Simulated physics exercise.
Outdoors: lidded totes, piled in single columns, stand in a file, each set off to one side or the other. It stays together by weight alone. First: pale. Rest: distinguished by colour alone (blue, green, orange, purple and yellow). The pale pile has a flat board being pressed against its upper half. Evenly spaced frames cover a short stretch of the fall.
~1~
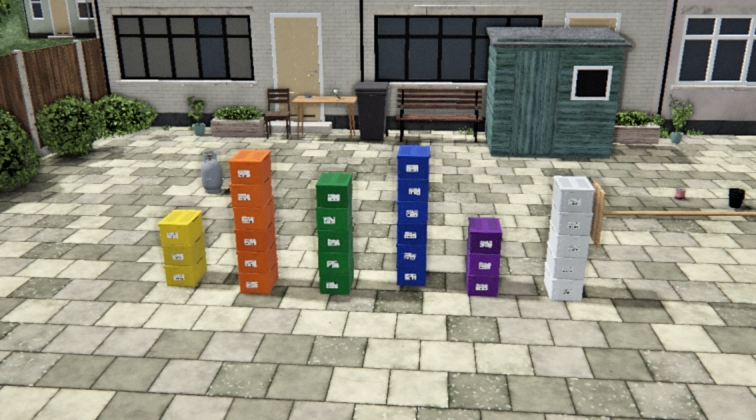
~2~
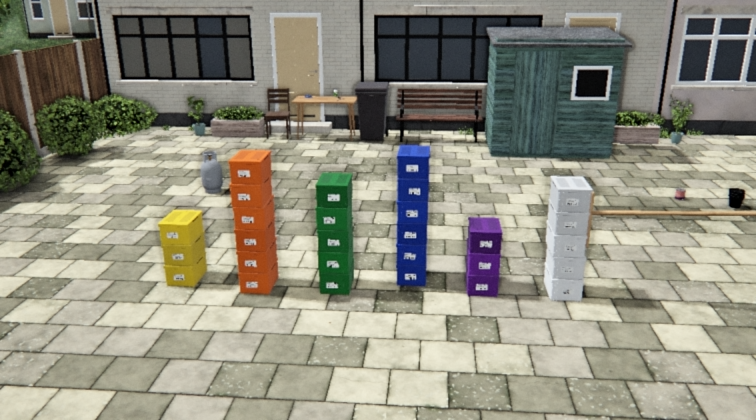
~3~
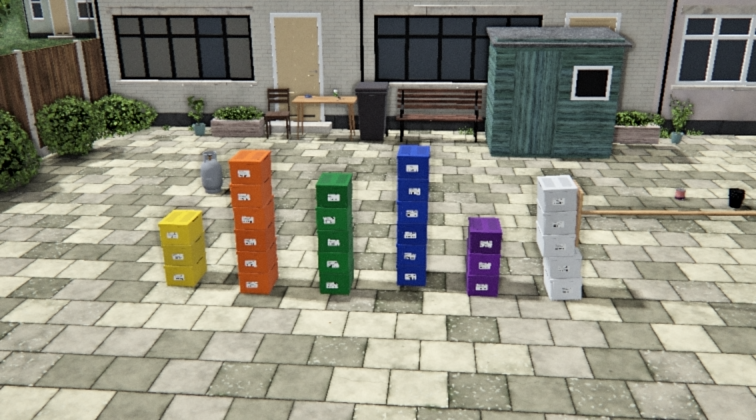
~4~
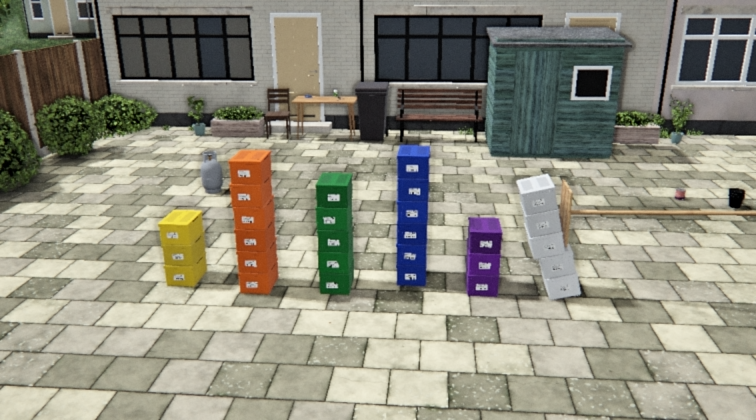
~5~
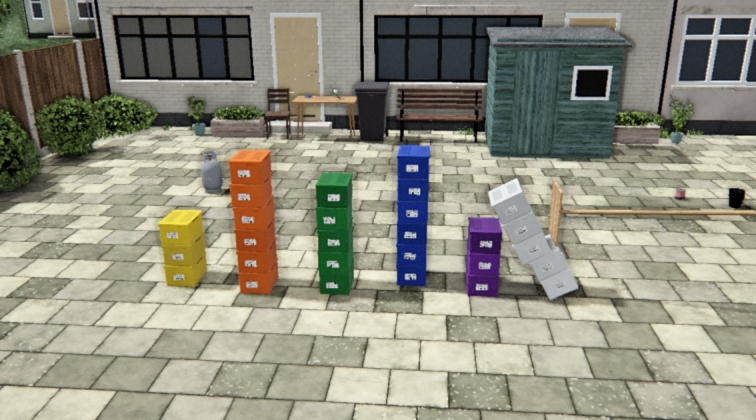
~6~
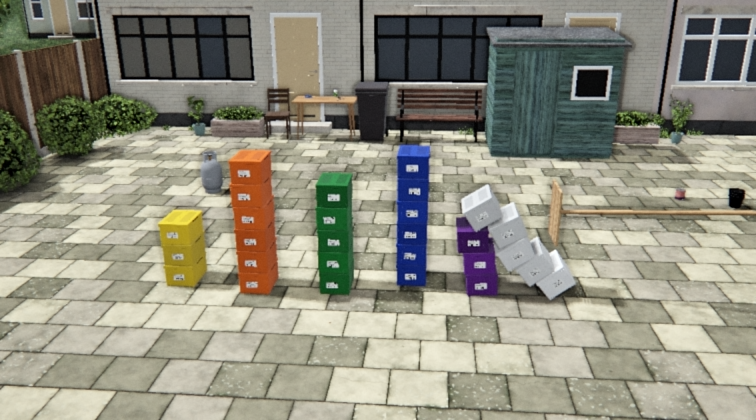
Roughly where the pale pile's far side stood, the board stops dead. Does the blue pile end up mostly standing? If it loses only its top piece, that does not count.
Yes.
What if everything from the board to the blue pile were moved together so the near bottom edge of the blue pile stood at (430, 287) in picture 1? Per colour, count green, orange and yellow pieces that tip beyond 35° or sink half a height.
Green: 0; orange: 0; yellow: 0.
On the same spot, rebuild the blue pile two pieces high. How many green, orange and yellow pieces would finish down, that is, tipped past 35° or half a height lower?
You'd end up with green at 0, orange at 0 and yellow at 0.
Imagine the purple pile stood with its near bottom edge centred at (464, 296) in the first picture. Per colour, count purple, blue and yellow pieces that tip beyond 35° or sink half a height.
By colour, I'd count purple 0, blue 0 and yellow 0.
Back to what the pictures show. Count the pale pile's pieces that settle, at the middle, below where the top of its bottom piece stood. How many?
Pale piece tally: 2.
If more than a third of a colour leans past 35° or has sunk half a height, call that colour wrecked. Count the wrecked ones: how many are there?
0.
Soon, 5 of the pale pile down; none of the 6 blue totes down (0 of 23 in all colours); top blue tote unmoved; top purple tote tipped a little.
A while on, 5 of the pale pile down; none of the 6 blue totes down (0 of 23 in all colours); top blue tote unmoved; top purple tote tipped a little.
Towards the end, 5 of the pale pile down; none of the 6 blue totes down (0 of 23 in all colours); top blue tote unmoved; top purple tote tipped clearly.
Then, 5 of the pale pile down; none of the 6 blue totes down (0 of 23 in all colours); top blue tote displaced a little; top purple tote tipped clearly.
Finally, 5 of the pale pile down; none of the 6 blue totes down (0 of 23 in all colours); top blue tote displaced a little; top purple tote tipped clearly. Seen by the last camera, middles, top blue tote near (412, 162), top purple tote near (441, 240).
